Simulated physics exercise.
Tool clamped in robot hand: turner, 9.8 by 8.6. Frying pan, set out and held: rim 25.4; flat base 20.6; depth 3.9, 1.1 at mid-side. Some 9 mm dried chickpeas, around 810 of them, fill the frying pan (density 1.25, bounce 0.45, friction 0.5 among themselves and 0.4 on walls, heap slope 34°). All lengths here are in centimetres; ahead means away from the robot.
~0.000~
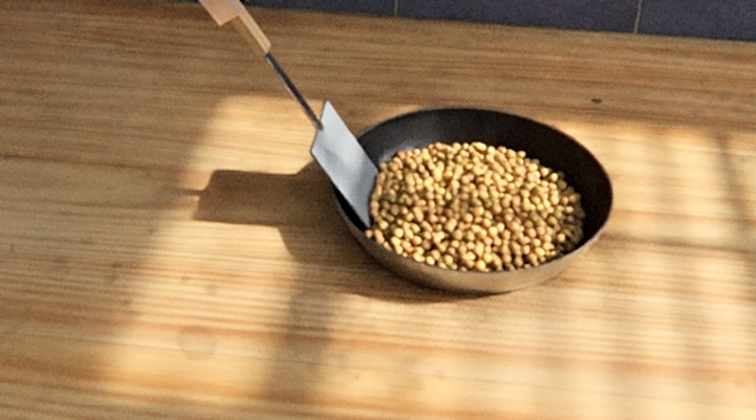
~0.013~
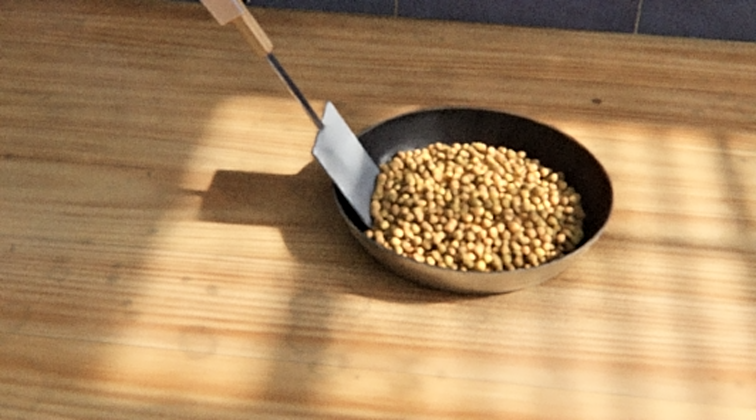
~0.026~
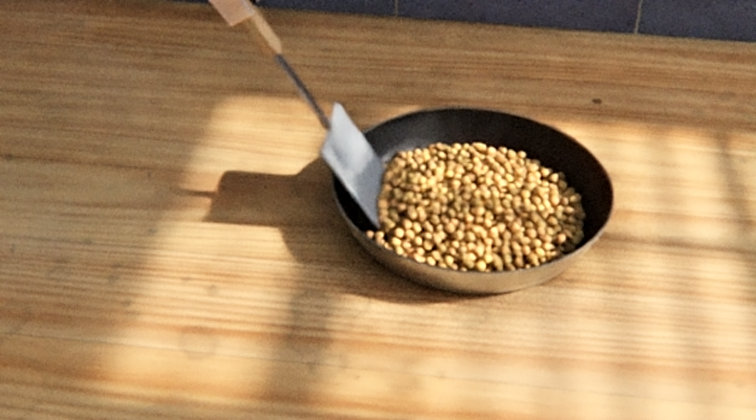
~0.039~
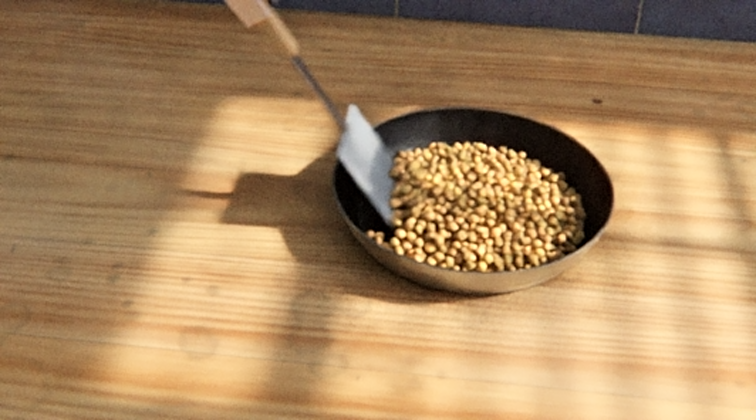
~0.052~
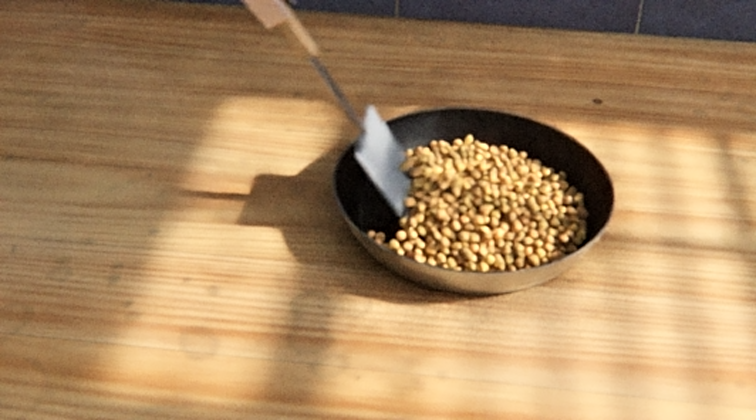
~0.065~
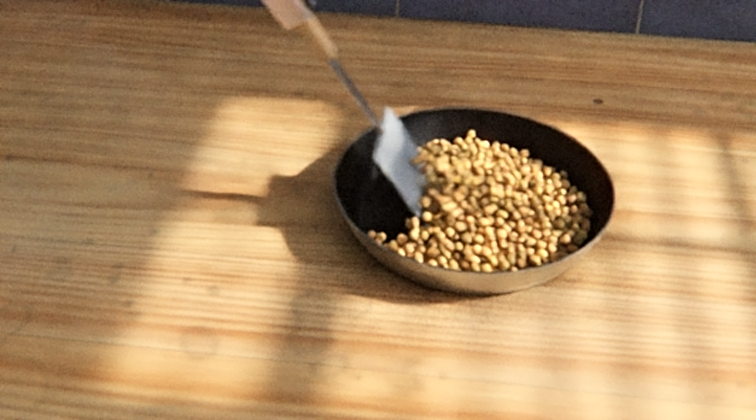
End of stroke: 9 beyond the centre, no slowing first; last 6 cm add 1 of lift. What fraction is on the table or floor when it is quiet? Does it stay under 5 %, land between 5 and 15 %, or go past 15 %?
It goes past 15 %.
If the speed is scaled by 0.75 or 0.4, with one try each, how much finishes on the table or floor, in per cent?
Roughly 15 per cent on the first try and 10 per cent on the second.
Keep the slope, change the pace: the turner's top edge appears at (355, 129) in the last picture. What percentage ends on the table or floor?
Estimate: Close to 15 %.
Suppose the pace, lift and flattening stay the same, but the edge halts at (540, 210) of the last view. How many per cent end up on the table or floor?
Estimate: Approx. 15 %.
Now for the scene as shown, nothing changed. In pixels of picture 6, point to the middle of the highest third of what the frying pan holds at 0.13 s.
I'd put it close to (522, 192).
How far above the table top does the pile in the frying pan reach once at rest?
5.0 cm.
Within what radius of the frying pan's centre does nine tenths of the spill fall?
Radial distance: Approx. 50 cm.
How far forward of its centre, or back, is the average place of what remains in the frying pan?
The balance point is about 4.0 cm ahead.
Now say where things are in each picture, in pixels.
Turner top edge at (319, 125), sloping 57°; upper third of the load around (467, 199), from x 370 to 580, top at y 145; 812 in the frying pan, in the first picture.
Turner top edge at (320, 126), sloping 57°; upper third of the load around (466, 200), from x 370 to 580, top at y 145, in the second picture.
Turner top edge at (329, 127), sloping 57°; upper third of the load around (461, 199), from x 370 to 580, top at y 145, in the third picture.
Turner top edge at (345, 128), sloping 57°; upper third of the load around (457, 198), from x 370 to 580, top at y 145, in the fourth picture.
Turner top edge at (363, 130), sloping 57°; upper third of the load around (460, 195), from x 370 to 585, top at y 140, in the fifth picture.
Turner top edge at (381, 131), sloping 57°; upper third of the load around (466, 195), from x 370 to 585, top at y 135; 812 in the frying pan, in the sixth picture.
By 0.10 s, sloping 57°, highest piece 7 above the table; 812 in the frying pan.
By 0.13 s, sloping 57°, highest piece 8 above the table; 812 in the frying pan.
By 0.34 s, sloping 57°, highest piece 21 above the table; 635 in the frying pan, 152 on the table or floor, 25 on the blade or in flight.
By 1.39 s, sloping 57°, highest piece 5 above the table; 635 in the frying pan, 177 on the table or floor.
Final count, 635 in the frying pan, 177 on the table or floor. That is 22 % on the table or floor.
